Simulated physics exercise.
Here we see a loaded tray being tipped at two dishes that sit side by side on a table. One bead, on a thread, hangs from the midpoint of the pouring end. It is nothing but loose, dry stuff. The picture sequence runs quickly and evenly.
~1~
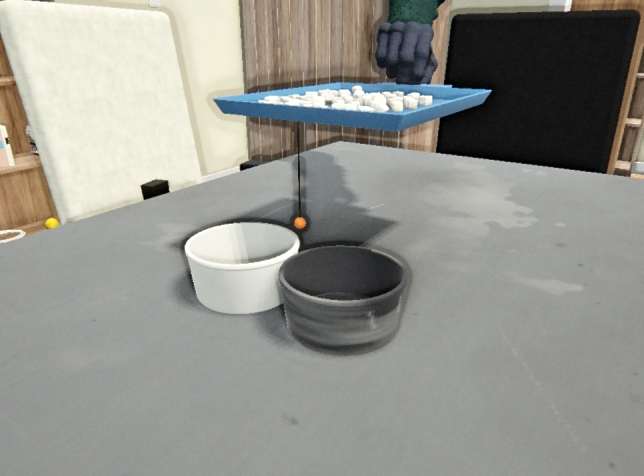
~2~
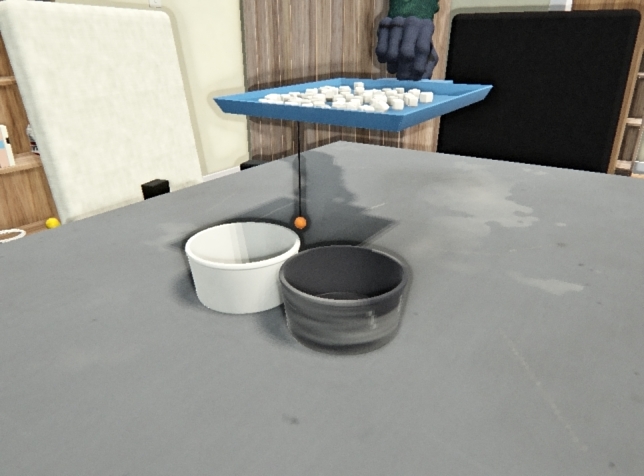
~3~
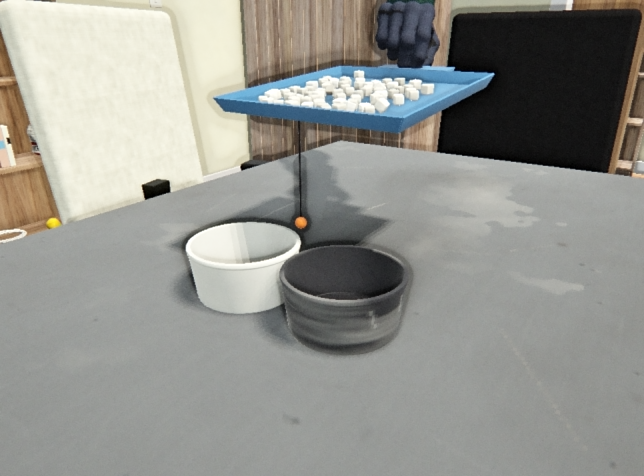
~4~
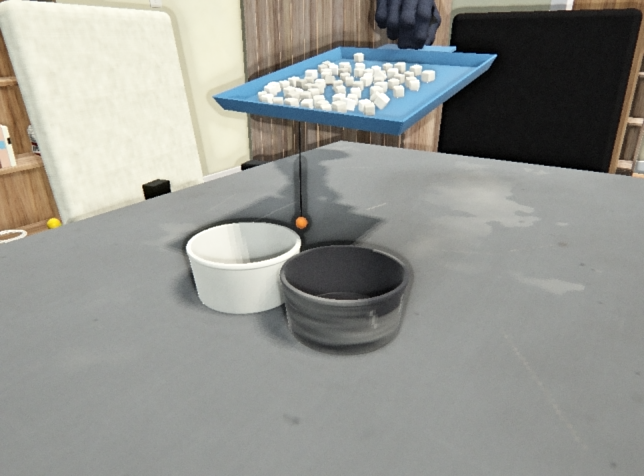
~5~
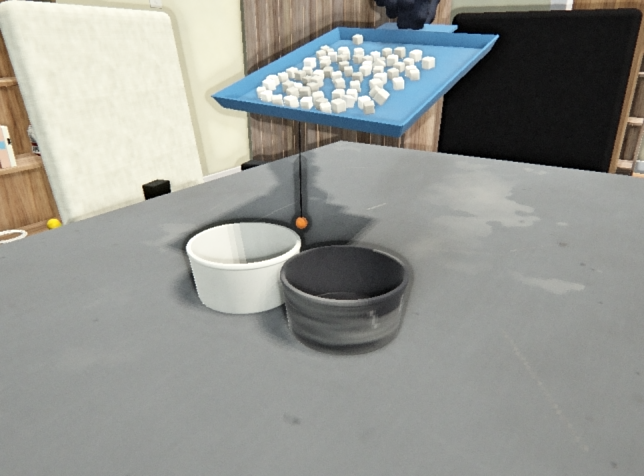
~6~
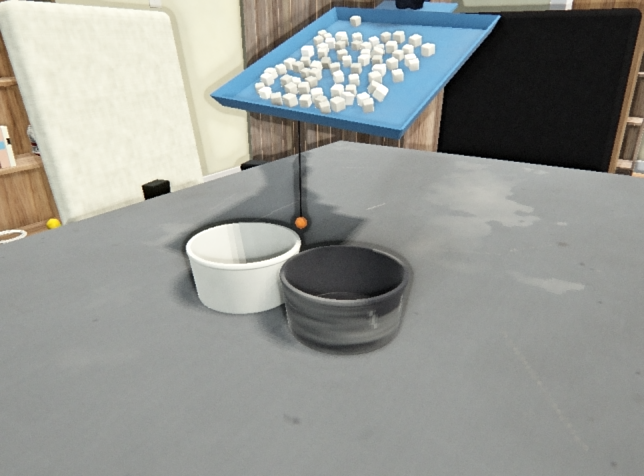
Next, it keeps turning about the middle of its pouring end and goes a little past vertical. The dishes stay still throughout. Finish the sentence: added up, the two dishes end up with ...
... over half of it.
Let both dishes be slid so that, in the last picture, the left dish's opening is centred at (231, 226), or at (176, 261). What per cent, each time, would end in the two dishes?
Close to 40 in a hundred, then close to 20 in a hundred.
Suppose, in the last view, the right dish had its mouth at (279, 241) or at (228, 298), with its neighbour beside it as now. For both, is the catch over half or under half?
Result, first setup: A minority share; second setup: A minority share.
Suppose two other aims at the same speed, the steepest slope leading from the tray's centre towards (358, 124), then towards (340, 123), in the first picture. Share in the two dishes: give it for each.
The first try gives close to 70 percent; the next gives 80 percent.
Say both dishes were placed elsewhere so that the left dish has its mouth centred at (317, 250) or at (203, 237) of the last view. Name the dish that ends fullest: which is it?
Try 1: The dish to the left; try 2: The dish to the right.
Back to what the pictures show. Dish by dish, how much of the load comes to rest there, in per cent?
Count per hundred - left dish ~ 30, right dish ~ 50.
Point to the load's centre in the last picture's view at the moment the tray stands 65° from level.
In the last view, the load is centred near (310, 107).
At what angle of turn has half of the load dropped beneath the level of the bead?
Around 85° at that moment.
Just after the last frame, tray tipped steeply; almost all on the tray; about a tenth in the air.
A moment on, tray tipped past a quarter turn; just a few on the tray; roughly a third in the right dish; roughly a quarter in the left dish; roughly a quarter outside both; about a tenth in the air.
Further on, tray tipped past a quarter turn; roughly half in the right dish; roughly a quarter in the left dish; roughly a quarter outside both.
When it is over, tray tipped past a quarter turn; roughly half in the right dish; roughly a quarter in the left dish; roughly a quarter outside both.
